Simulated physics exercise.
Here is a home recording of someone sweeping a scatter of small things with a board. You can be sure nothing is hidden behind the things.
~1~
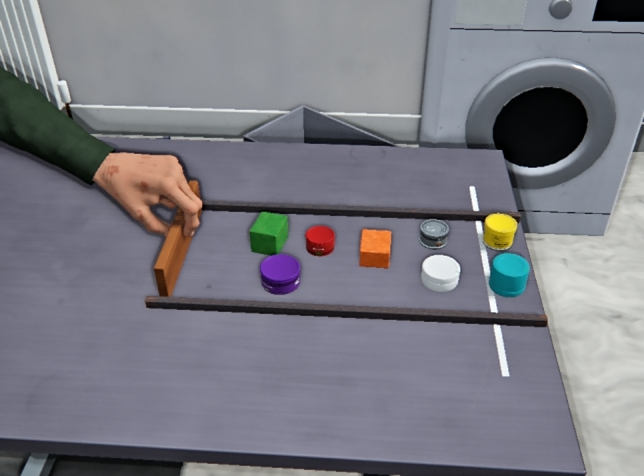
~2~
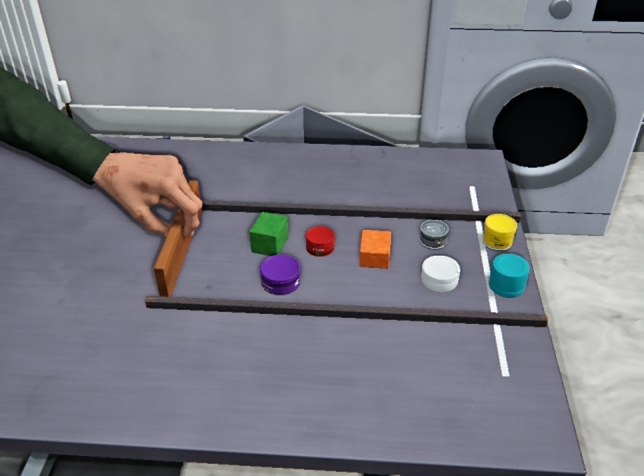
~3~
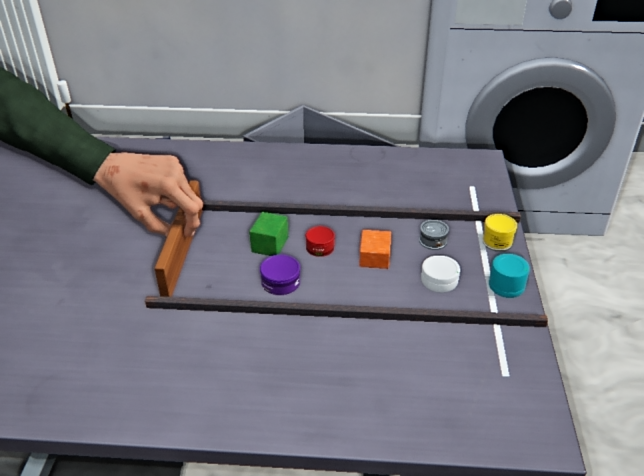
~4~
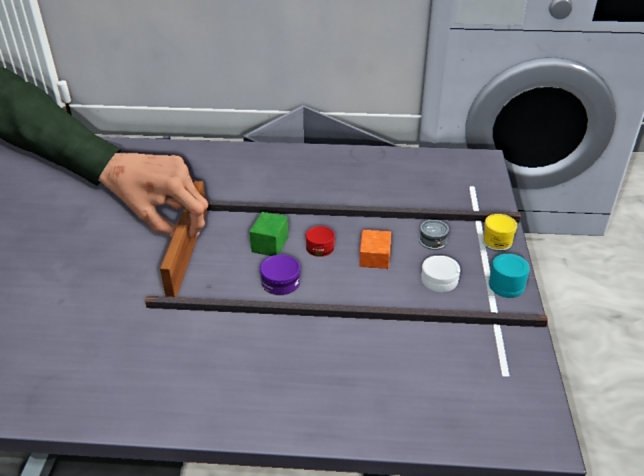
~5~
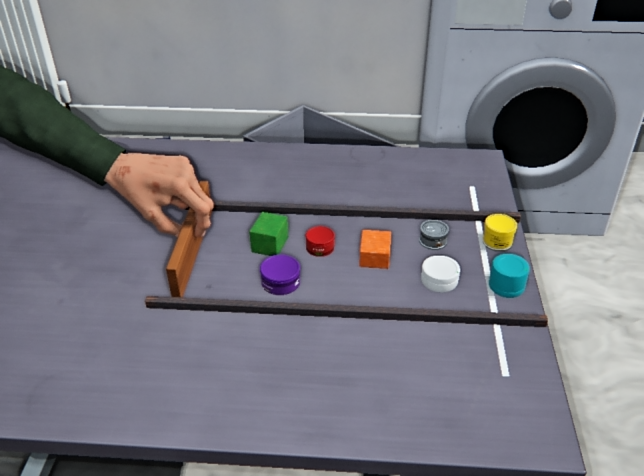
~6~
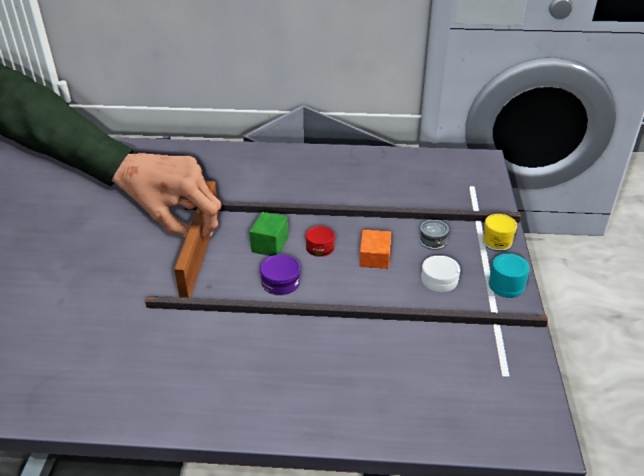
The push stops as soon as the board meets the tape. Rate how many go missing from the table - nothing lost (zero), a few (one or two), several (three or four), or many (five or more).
Several, three or four.
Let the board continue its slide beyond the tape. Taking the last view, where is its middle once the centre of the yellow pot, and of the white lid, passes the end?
(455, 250) and (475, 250), roughly.
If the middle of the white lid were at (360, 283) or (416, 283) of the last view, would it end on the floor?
Result for the white lid: Place one, it does not stay; place two, it does not stay.
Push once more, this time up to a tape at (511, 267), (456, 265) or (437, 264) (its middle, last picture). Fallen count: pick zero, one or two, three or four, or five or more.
Results per position - five or more / one or two / zero.
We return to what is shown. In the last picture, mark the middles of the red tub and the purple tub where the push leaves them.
(524, 235) and (514, 294), roughly.
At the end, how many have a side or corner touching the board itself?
That comes to 2.
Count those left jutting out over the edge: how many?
The tally is 2.
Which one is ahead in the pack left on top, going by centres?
Answer: The red tub.
Soon after, none off yet; yellow pot at rest near (499, 233); turquoise lid at rest near (509, 276); white lid at rest near (440, 274).
At rest, the number that fall off is three or four; fallen, grey pot, white lid, turquoise lid and yellow pot.
